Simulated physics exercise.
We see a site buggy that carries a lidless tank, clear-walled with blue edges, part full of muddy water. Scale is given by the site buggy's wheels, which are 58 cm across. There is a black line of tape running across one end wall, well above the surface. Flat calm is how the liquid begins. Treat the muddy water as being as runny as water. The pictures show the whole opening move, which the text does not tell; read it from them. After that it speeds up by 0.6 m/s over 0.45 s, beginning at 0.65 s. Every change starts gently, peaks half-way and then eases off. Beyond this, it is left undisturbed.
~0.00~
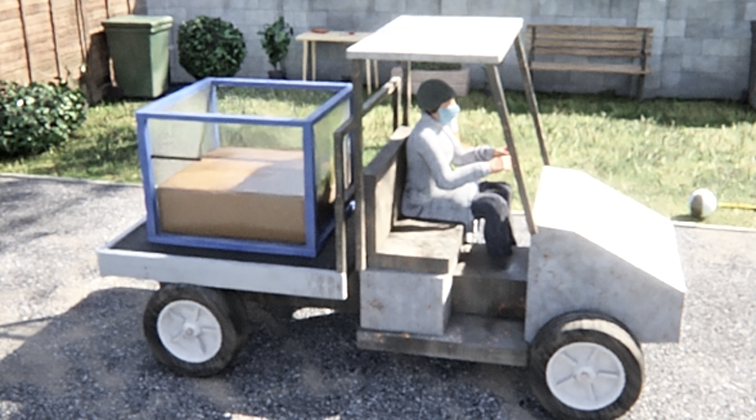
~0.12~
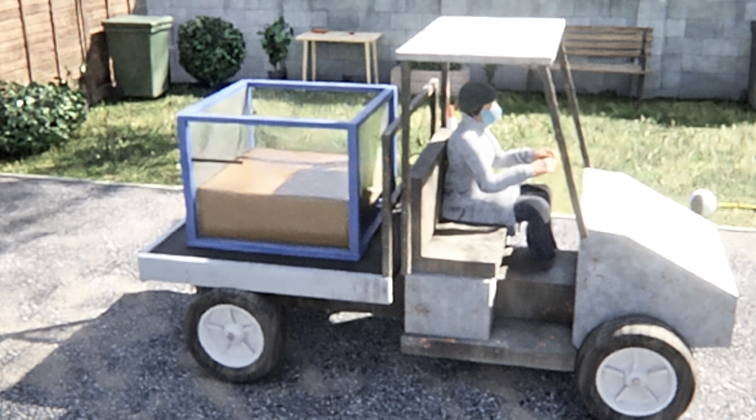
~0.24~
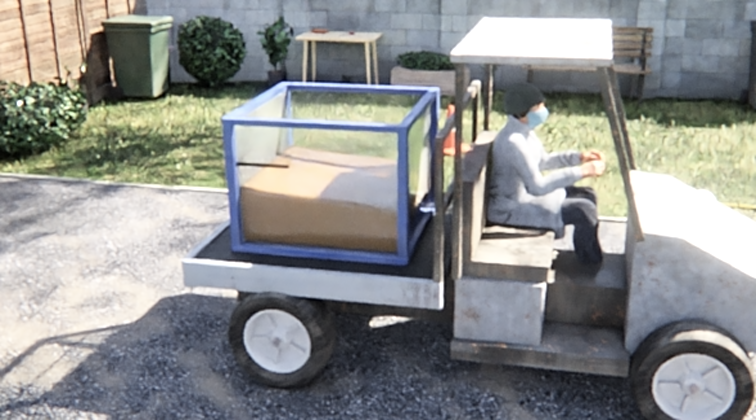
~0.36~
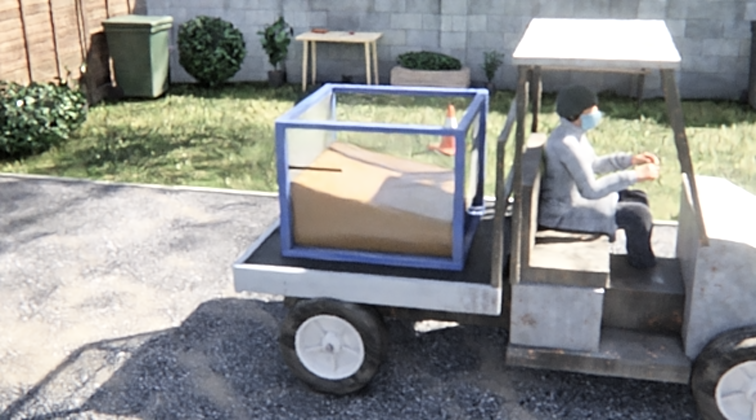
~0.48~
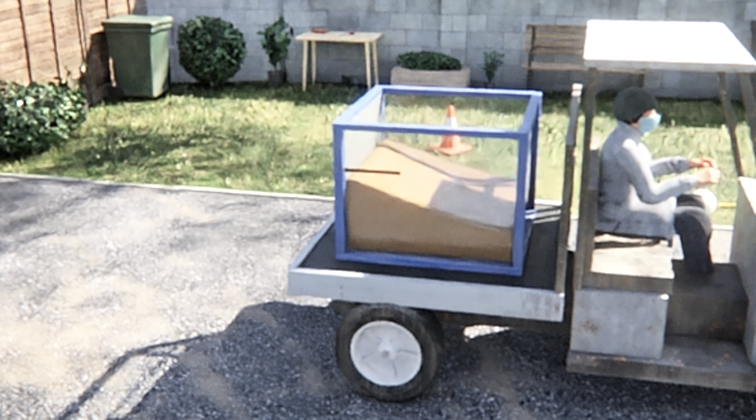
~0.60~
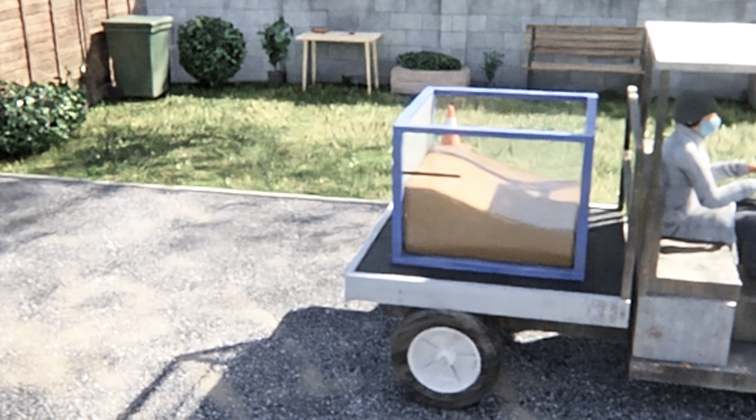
A masked driver in a dark cap drove a small buggy to the right, carrying an open, blue-edged clear tank, and the level brown muddy water inside heaped up toward the back.
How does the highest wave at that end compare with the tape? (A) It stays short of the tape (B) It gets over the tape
(A) It stays short of the tape.
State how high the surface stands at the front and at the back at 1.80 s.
Roughly 30 cm in front and 28 cm behind.
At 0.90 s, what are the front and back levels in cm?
The front stands at 28 cm and the back at 28 cm.
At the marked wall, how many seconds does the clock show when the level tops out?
0.5 s.
After 0.90 s it stands 29 cm high behind and 28 cm in front; all of it is still inside.
After 1.35 s it stands 28 cm high behind and 28 cm in front; all of it is still inside.
After 1.80 s it stands 29 cm high behind and 29 cm in front; all of it is still inside.
After 4.09 s the waves are smaller; the highest at the back wall was 43 cm, at 0.48 s, against a line at 46 cm.
